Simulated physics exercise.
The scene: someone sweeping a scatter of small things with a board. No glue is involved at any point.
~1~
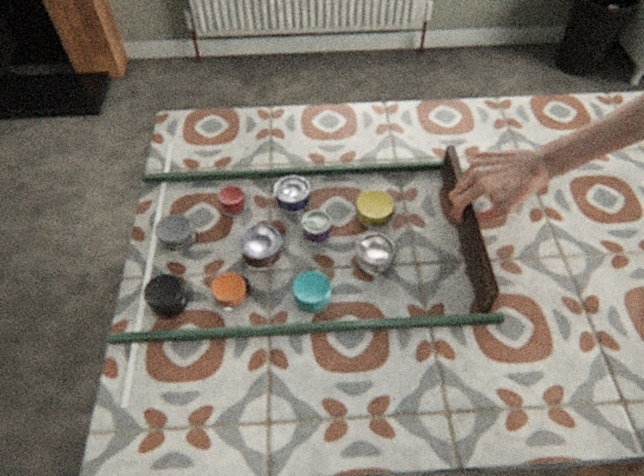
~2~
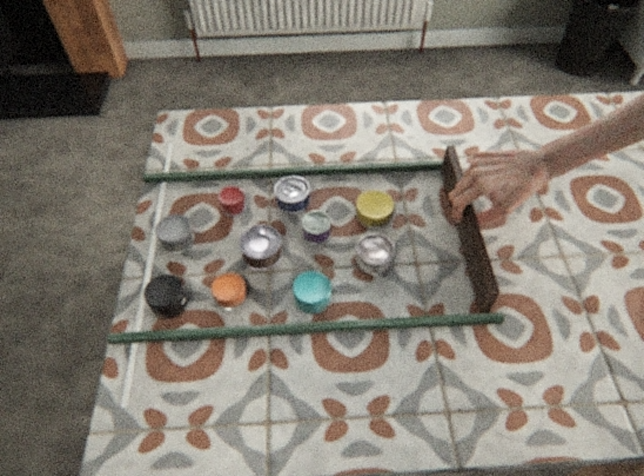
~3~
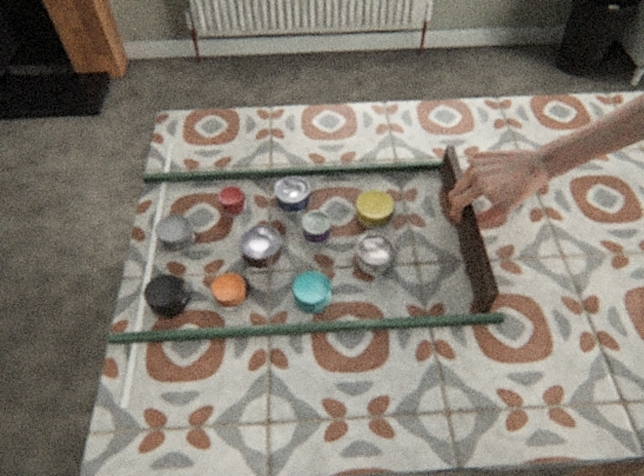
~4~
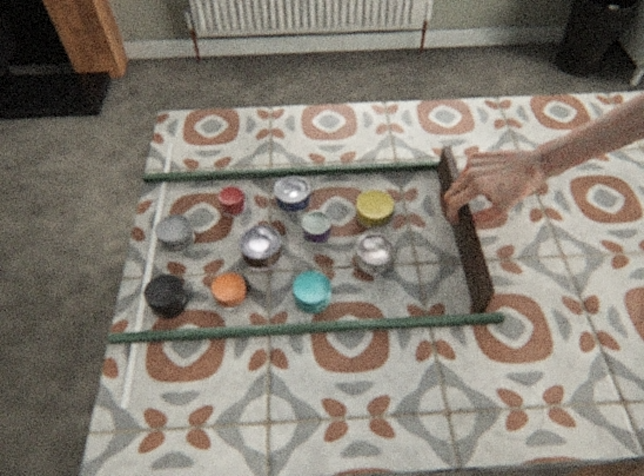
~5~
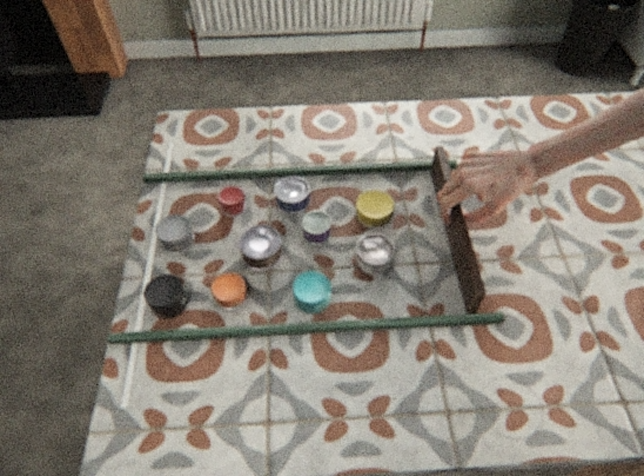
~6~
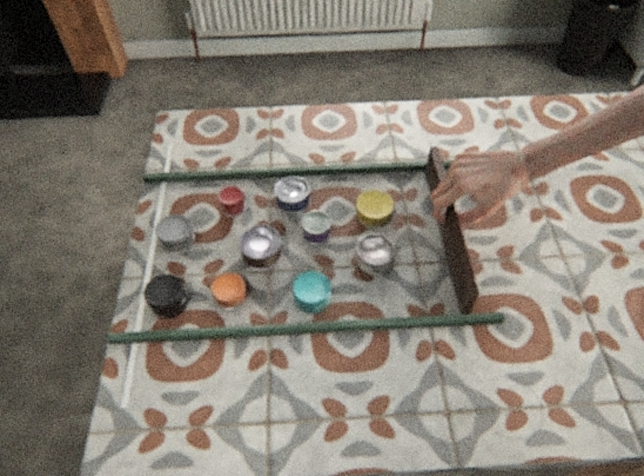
In the video, a hand grips a dark board at the right of a patterned surface, where small, variously coloured round containers sit between two green strips. The hand then moves the board slightly left while the containers stay still.
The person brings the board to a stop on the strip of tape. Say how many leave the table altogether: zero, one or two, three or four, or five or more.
The push will send five or more off the table.
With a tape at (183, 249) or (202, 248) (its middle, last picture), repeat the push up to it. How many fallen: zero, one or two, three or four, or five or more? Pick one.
Result, try 1: Either one or two; try 2: Zero.
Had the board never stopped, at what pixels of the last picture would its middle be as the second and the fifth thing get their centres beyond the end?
Earlier crossing: About (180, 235); later crossing: About (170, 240).
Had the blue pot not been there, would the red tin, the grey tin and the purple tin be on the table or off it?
Red tin still up; grey tin down; purple tin still up.
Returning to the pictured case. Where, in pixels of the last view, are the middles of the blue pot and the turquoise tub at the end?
In the last picture the blue pot sits at (144, 190) while the turquoise tub sits at (118, 314).
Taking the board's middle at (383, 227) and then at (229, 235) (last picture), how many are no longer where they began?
I count 2 first and 10 after.
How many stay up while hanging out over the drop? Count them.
As for overhanging, the count is 5.
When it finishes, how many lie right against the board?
The count comes out at 5.
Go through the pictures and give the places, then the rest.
In the first frame, grey tin (175, 234); black tub (166, 297); red tin (232, 201); board (466, 223); tape (152, 251).
In the second frame, black tub (166, 297); board (466, 223).
In the third frame, red tin (232, 201); brown pot (261, 247).
In the fourth frame, grey tin (175, 234); purple tin (316, 228).
In the fifth frame, black tub (166, 297); orange tin (229, 291).
In the sixth frame, grey tin (175, 234); black tub (166, 297); red tin (232, 201); board (448, 224); tape (152, 251).
Soon after, none off yet; grey tin at rest near (175, 234); black tub at rest near (166, 297); red tin at rest near (232, 201).
In the end, the number that fall off is five or more; gone, brown pot, orange tin, red tin, black tub and grey tin.
